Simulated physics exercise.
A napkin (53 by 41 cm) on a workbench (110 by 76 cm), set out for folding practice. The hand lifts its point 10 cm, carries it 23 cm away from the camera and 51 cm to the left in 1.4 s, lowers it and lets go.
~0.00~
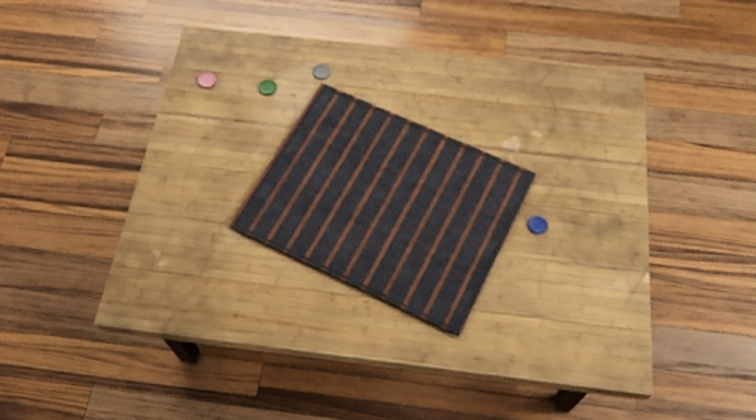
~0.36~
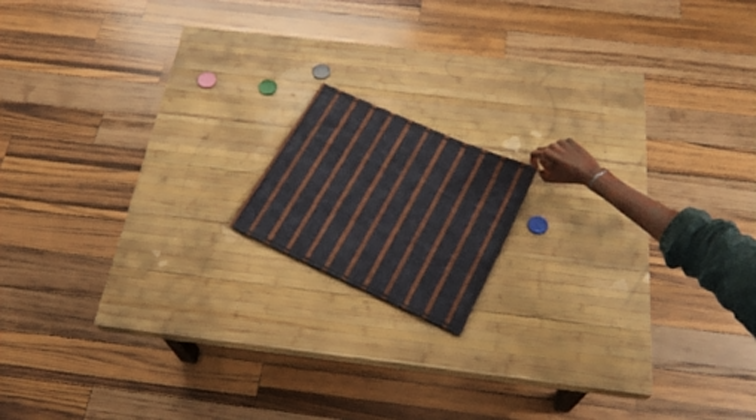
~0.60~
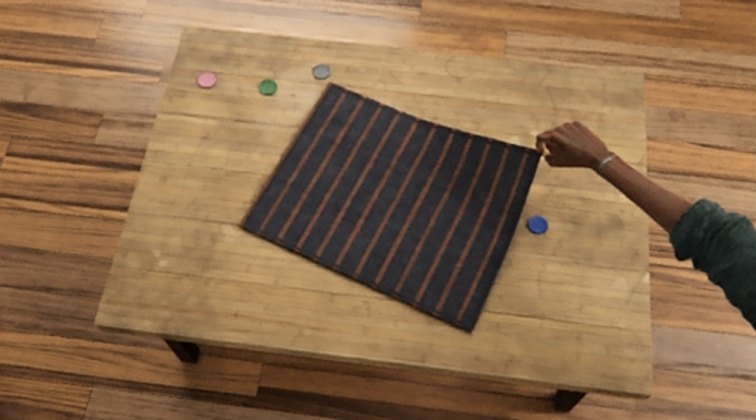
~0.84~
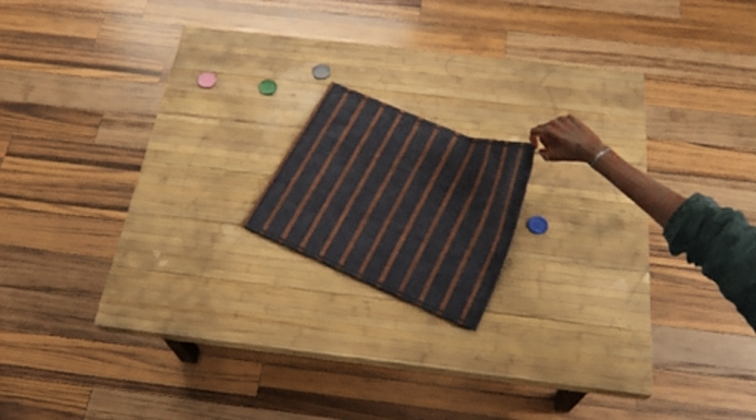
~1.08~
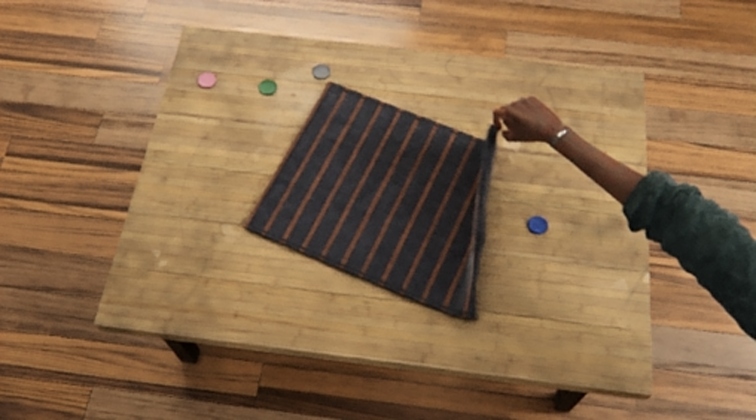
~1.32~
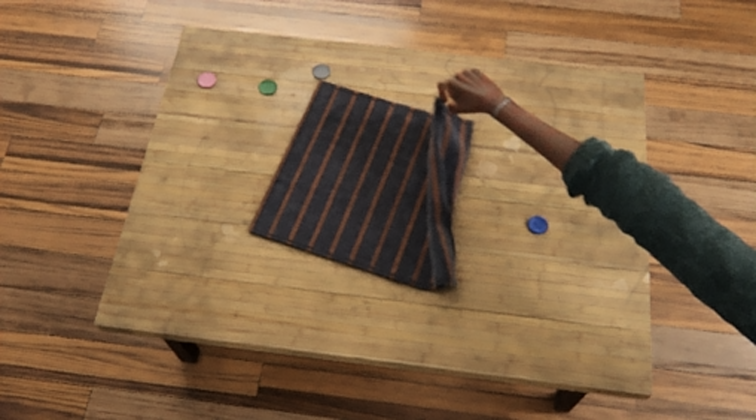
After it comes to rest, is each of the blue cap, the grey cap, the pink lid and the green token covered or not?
Result: Blue cap remains in the open, grey cap vanishes under it, pink lid remains in the open, green token gets covered.
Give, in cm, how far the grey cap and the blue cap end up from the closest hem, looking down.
The first ends up roughly 1 cm from the closest hem, the second roughly 26 cm.
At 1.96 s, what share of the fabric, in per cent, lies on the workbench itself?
Roughly 65 per cent of it.
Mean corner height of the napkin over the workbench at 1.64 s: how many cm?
I'd guess the corners are around 4 cm high then.
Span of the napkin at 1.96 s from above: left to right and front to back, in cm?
From overhead, it's around 44 cm across with near 50 cm of depth.
At 1.6 s, 65 % of it is down, spanning 39 by 43 cm, above no small thing.
At 2.0 s, 65 % of it is down, spanning 45 by 50 cm, above grey cap, green token.
At 2.3 s, 65 % of it is down, spanning 45 by 51 cm, above grey cap, green token.
At 2.6 s, 65 % of it is down, spanning 45 by 51 cm, above grey cap, green token.
At 3.6 s, 70 % of it is down, spanning 47 by 51 cm, above grey cap, green token.
